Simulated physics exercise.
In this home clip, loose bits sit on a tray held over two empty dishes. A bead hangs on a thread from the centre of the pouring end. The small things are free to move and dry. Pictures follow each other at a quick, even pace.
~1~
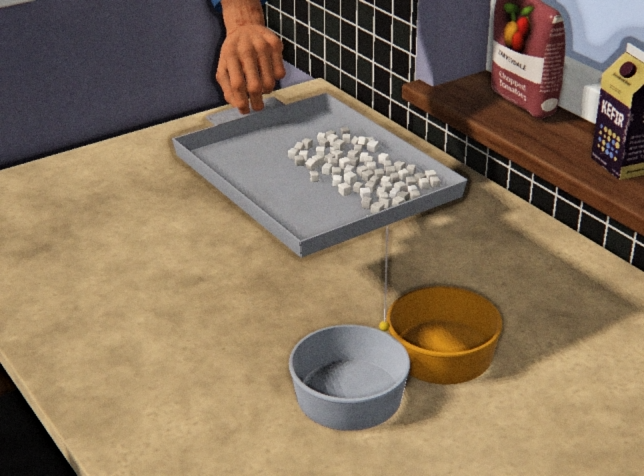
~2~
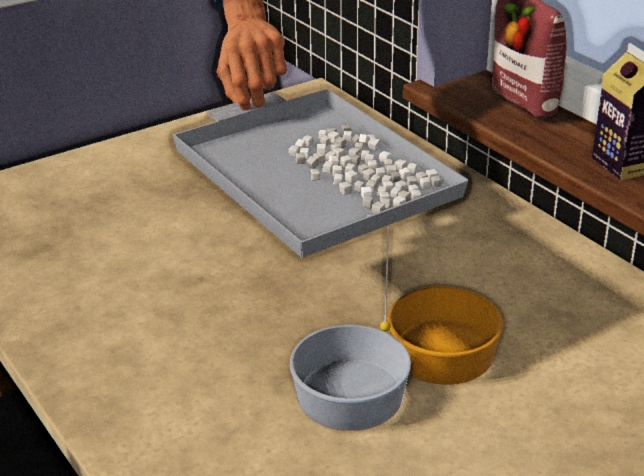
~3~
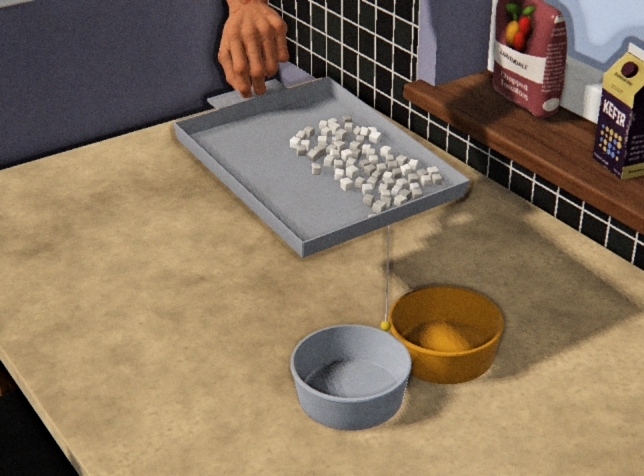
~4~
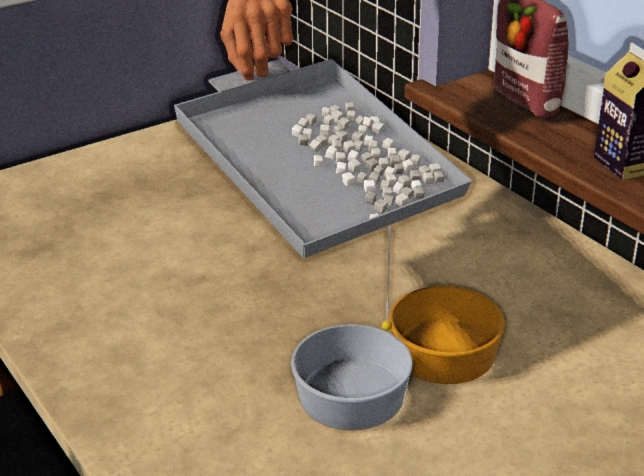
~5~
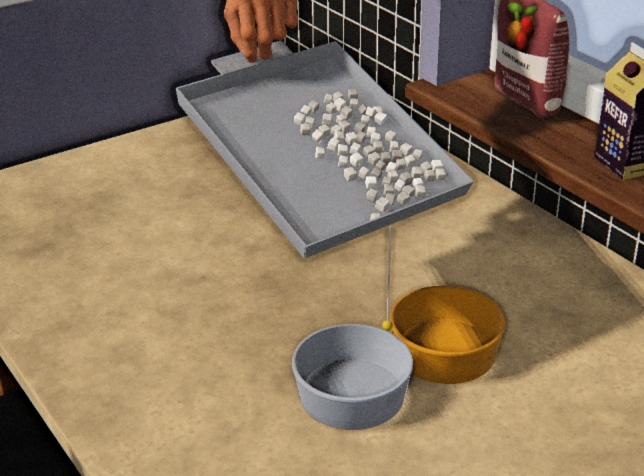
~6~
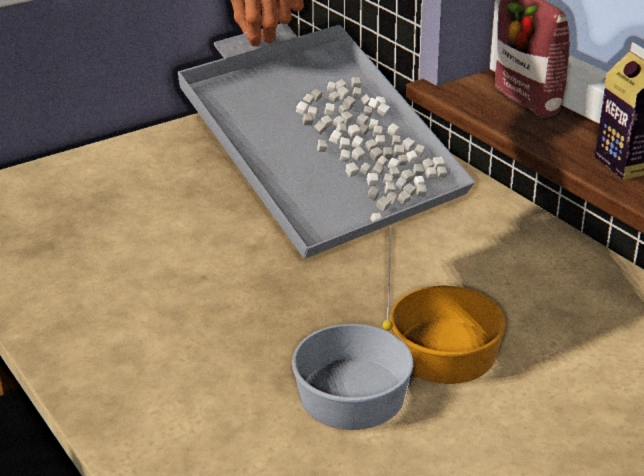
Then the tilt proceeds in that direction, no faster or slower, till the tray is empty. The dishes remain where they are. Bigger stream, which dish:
Most of the load heads over to the left dish, I'd guess.
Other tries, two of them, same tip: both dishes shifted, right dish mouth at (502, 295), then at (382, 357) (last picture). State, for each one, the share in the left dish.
First position: Some 30 %; second position: Some 0 %.
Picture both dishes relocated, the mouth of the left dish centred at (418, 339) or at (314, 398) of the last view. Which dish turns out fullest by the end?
The dish to the left at the first, the dish to the right at the second.
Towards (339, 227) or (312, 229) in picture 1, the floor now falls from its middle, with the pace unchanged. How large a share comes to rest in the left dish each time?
It comes to about 60 per cent the first time and about 70 per cent the second.
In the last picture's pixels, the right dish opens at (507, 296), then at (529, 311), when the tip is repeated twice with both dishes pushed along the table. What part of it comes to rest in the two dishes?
Estimates in order: 30 percent, 60 percent.
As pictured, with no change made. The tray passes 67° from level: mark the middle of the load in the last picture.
The middle of the load sits near (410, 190).
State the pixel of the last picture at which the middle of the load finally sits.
About (478, 405).
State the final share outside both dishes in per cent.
Close to 60 in a hundred.
Soon after the last picture, tray tipped steeply; all on the tray.
A little later, tray tipped past a quarter turn; most on the tray; a stray few in the left dish; a stray few outside both; a small part in the air.
Later still, tray tipped past a quarter turn; about a quarter in the left dish; a small part in the right dish; about two thirds outside both.
At rest, tray tipped past a quarter turn; about a quarter in the left dish; a small part in the right dish; about two thirds outside both.
